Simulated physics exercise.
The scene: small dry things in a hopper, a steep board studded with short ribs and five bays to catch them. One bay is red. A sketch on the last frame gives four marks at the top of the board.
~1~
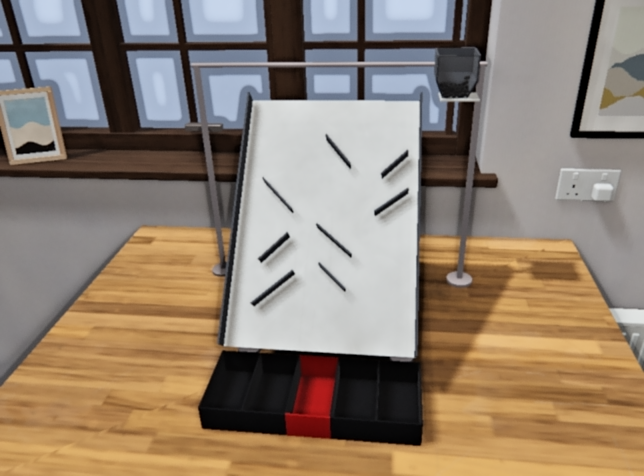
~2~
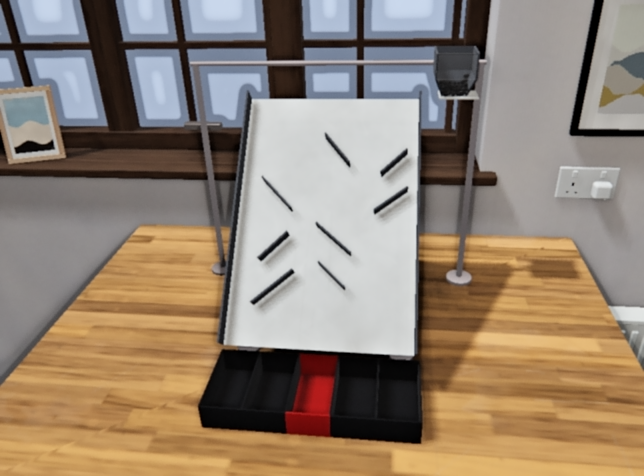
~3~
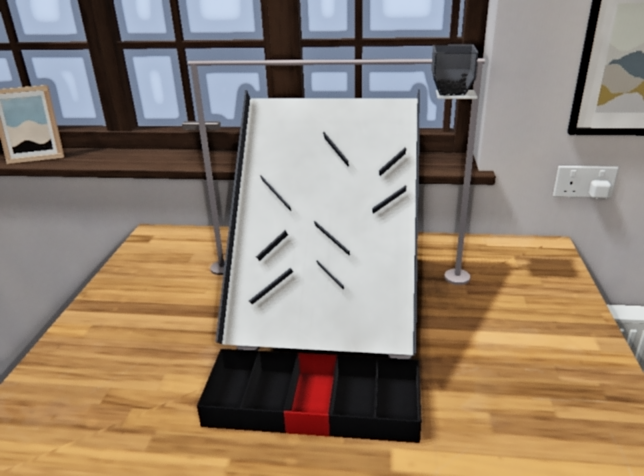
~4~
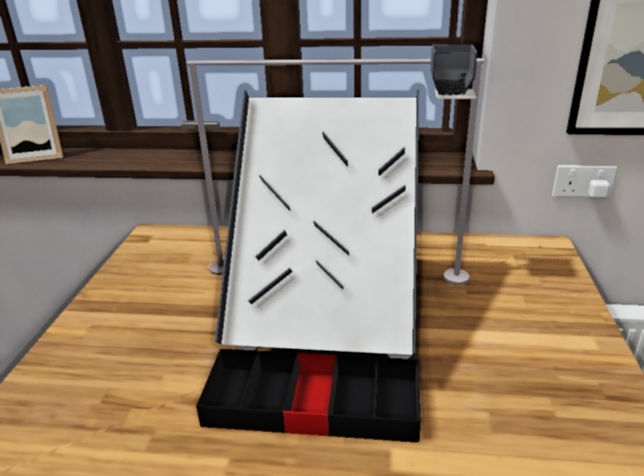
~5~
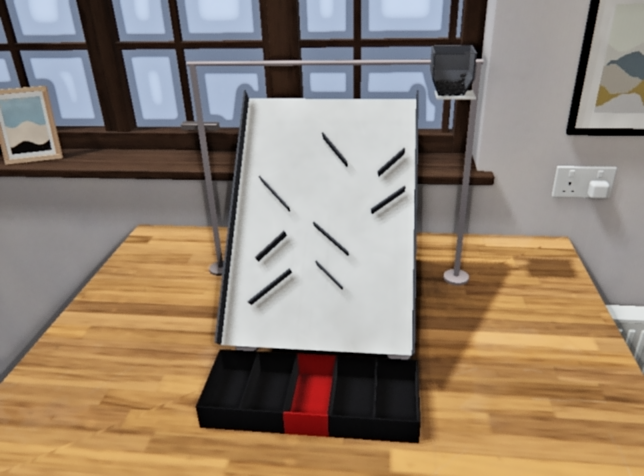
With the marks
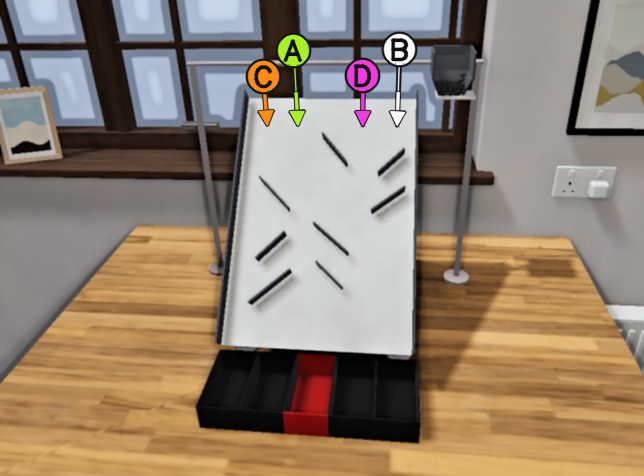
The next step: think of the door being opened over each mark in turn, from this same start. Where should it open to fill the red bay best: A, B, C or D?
It is A.
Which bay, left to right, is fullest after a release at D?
The fourth from the left.
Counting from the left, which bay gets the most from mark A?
The third from the left.
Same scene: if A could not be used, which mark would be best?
It is C.
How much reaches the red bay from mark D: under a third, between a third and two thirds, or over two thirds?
Under a third.
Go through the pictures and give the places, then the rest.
Hopper at (456, 90), black beans, door shut, in the first frame.
Ribs (325, 132) to (349, 162), (381, 171) to (407, 148), (262, 176) to (291, 207), in the second frame.
Ribs (372, 209) to (406, 185), (256, 257) to (286, 230), (314, 221) to (349, 252), in the third frame.
Ribs (248, 302) to (290, 268), (316, 260) to (342, 286), in the fourth frame.
Red bay at (306, 423), number 3 of 5 from the left, in the fifth frame.
On the marked copy, mark A meets the board at (297, 120); mark B meets the board at (397, 120); mark C meets the board at (266, 120); mark D meets the board at (362, 120).
Choosing A, about half in the red bay, about a third in other bays, a small part outside the box.
Choosing B, none in the red bay, nearly all in other bays, a small part held on the board.
Choosing C, a small part in the red bay, most in other bays, a small part outside the box.
Choosing D, none in the red bay, nearly all in other bays, a small part outside the box.
